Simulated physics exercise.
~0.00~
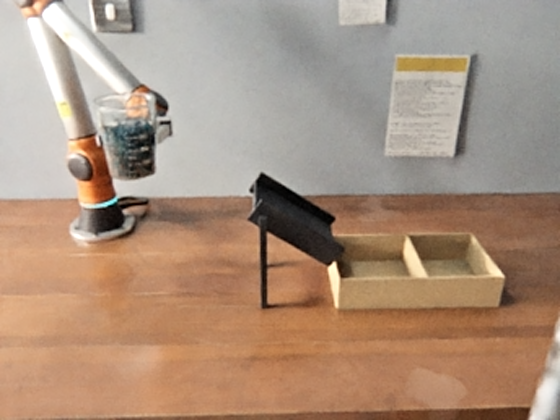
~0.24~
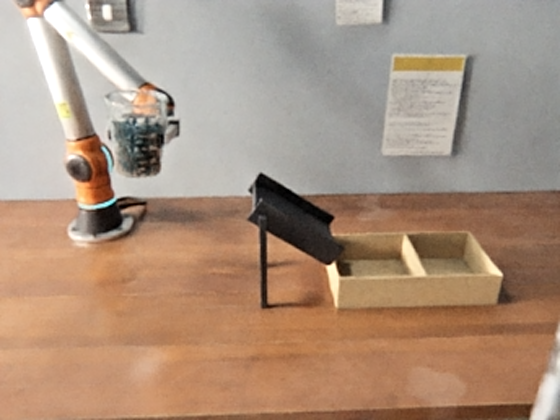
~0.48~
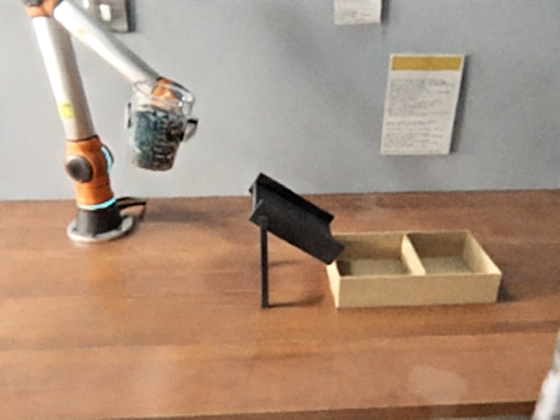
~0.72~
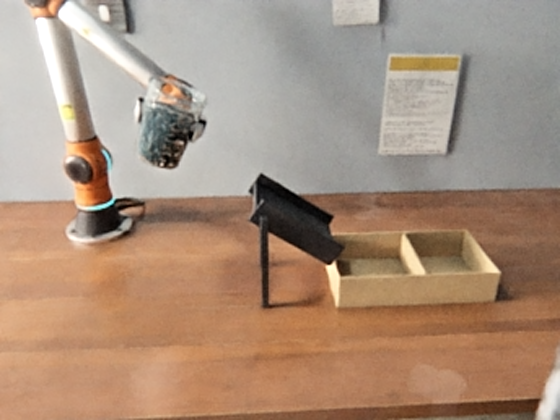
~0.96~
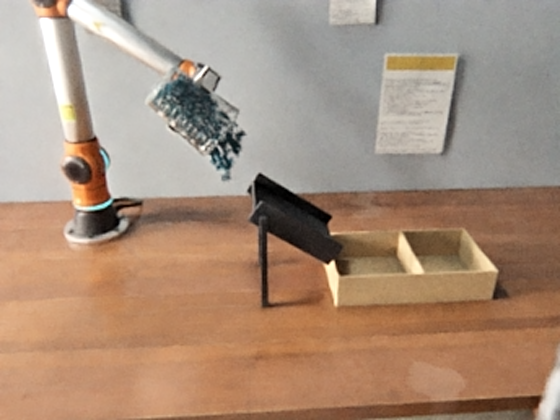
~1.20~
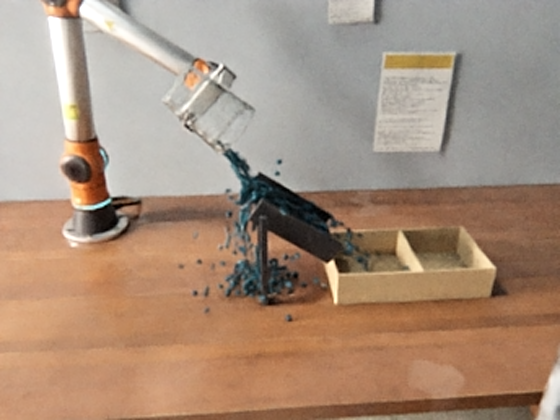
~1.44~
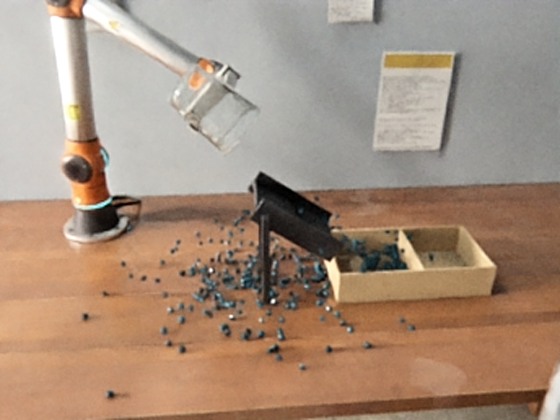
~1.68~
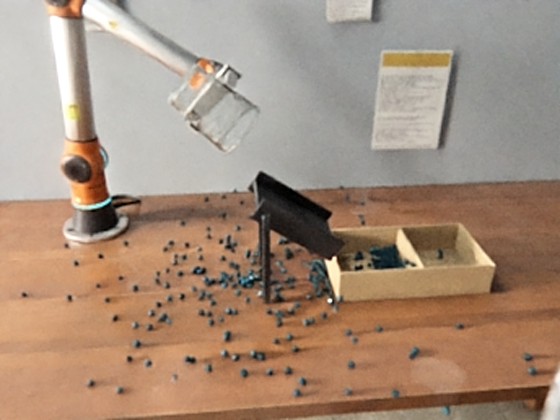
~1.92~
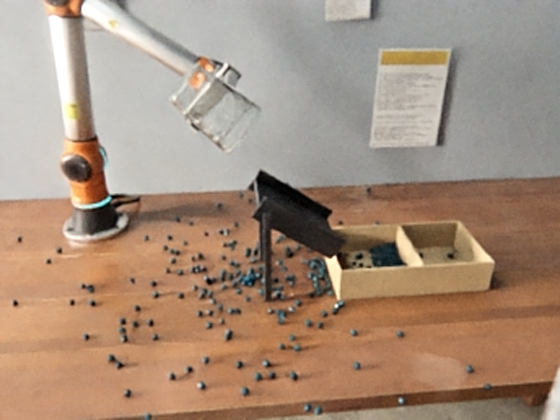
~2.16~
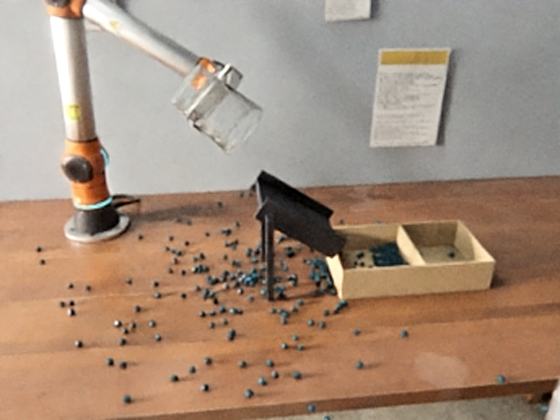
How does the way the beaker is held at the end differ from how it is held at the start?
At the start the robot arm holds the beaker upright, but by the end it is tipped upside down.
